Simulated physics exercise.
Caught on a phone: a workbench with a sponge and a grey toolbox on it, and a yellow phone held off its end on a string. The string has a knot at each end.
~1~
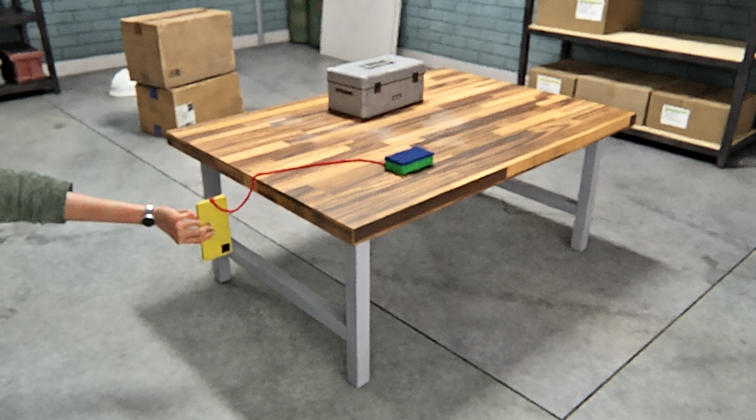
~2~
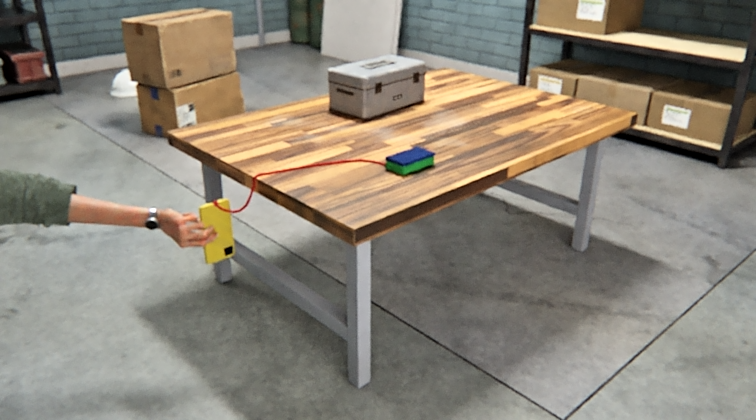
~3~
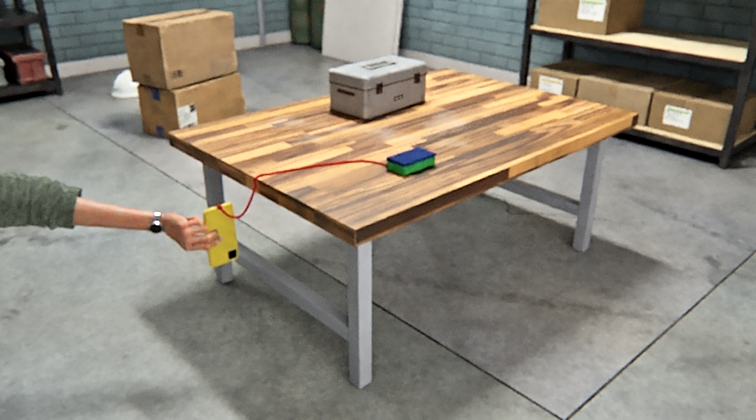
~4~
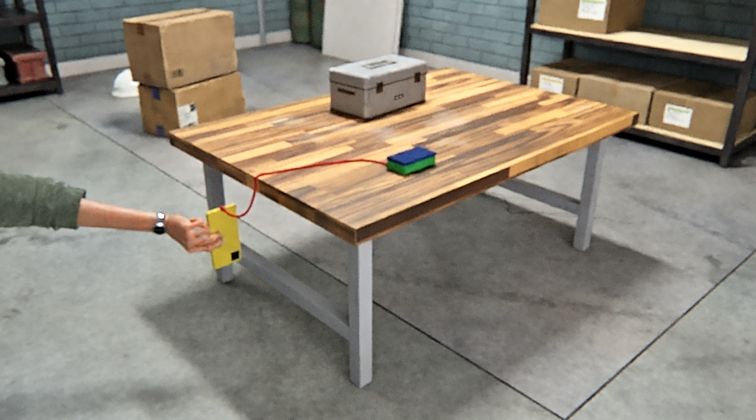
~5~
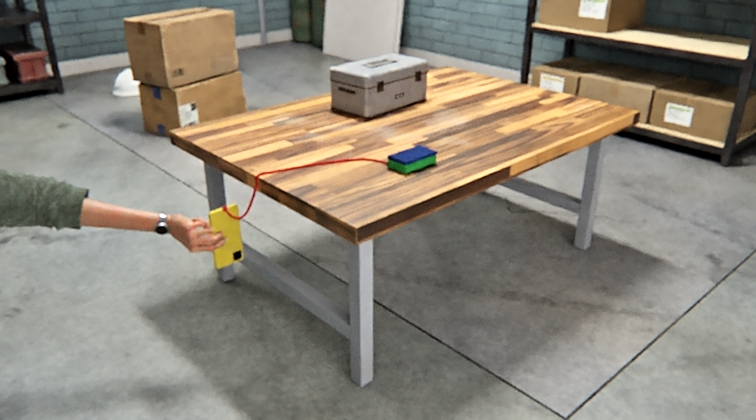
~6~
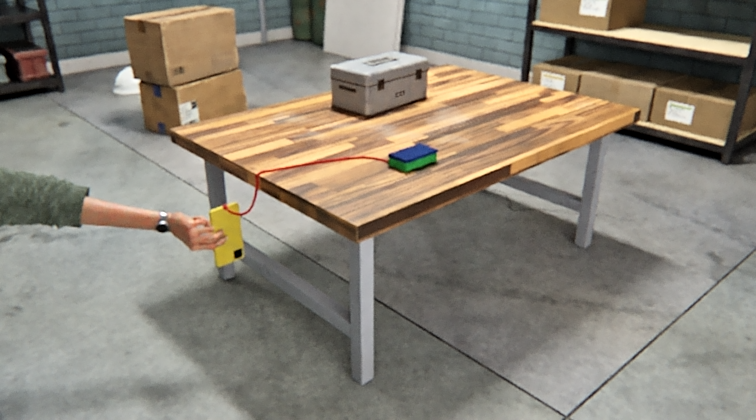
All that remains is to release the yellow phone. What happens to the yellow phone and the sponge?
As it turns out, the yellow phone lands on the floor, the sponge follows it down.
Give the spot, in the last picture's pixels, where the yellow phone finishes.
Close to (260, 359).
Then, 0.32 s after the last picture, phone on the floor near (244, 323); toolbox unmoved; sponge tugged along near (349, 165).
Then, 0.62 s after the last picture, phone on the floor near (260, 359); toolbox unmoved; sponge over the edge.
Then, 0.94 s after the last picture, phone on the floor near (260, 359); toolbox unmoved; sponge down on the floor.
At rest, phone on the floor near (260, 359); toolbox unmoved; sponge down on the floor. The yellow phone drops all the way and the sponge is dragged off.
